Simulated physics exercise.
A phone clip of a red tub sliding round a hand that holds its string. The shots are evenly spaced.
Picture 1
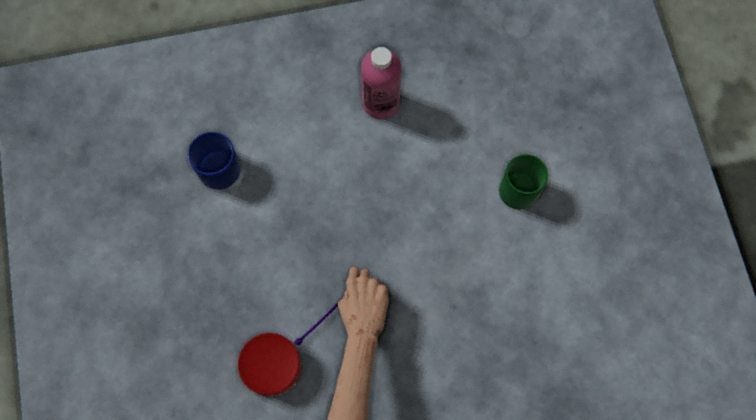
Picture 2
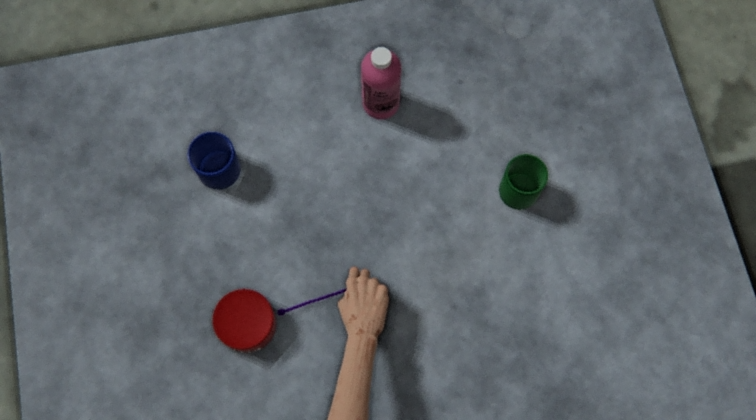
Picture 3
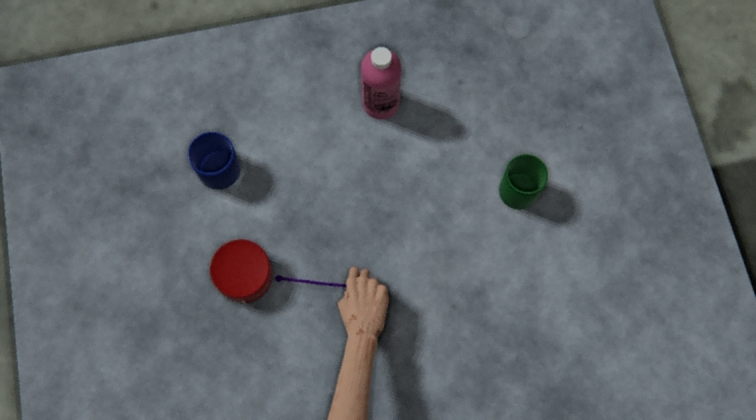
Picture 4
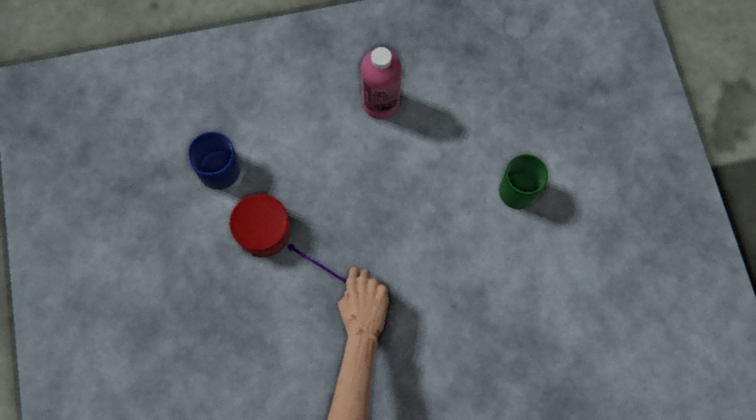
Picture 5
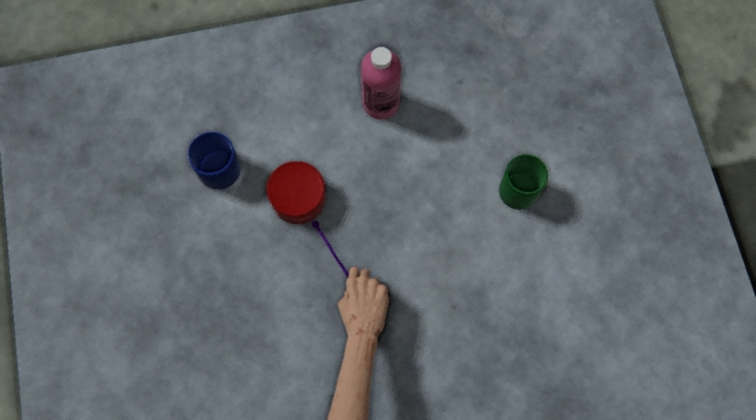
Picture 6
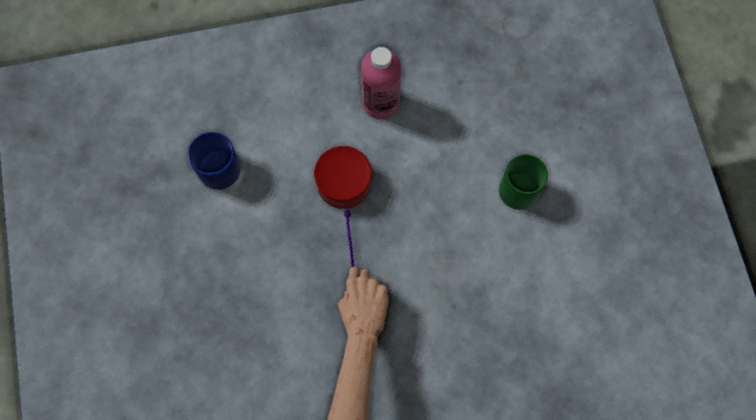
A red tub on a purple string swung clockwise around a hand that held the other end, sliding up past a blue mug and then rightward below a pink bottle, with a green mug off to the right.
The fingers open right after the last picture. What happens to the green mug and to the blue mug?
Outcome: The green mug gets hit; the blue mug escapes it.
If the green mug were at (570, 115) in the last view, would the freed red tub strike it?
In that case it escapes.
Then, 0.08 s past the final frame, tub near (439, 181).
Then, 0.20 s past the final frame, tub near (481, 183); green mug pushed aside.
When it is over, tub near (482, 183); green mug pushed aside. The green mug takes the knock and the blue mug stays untouched.
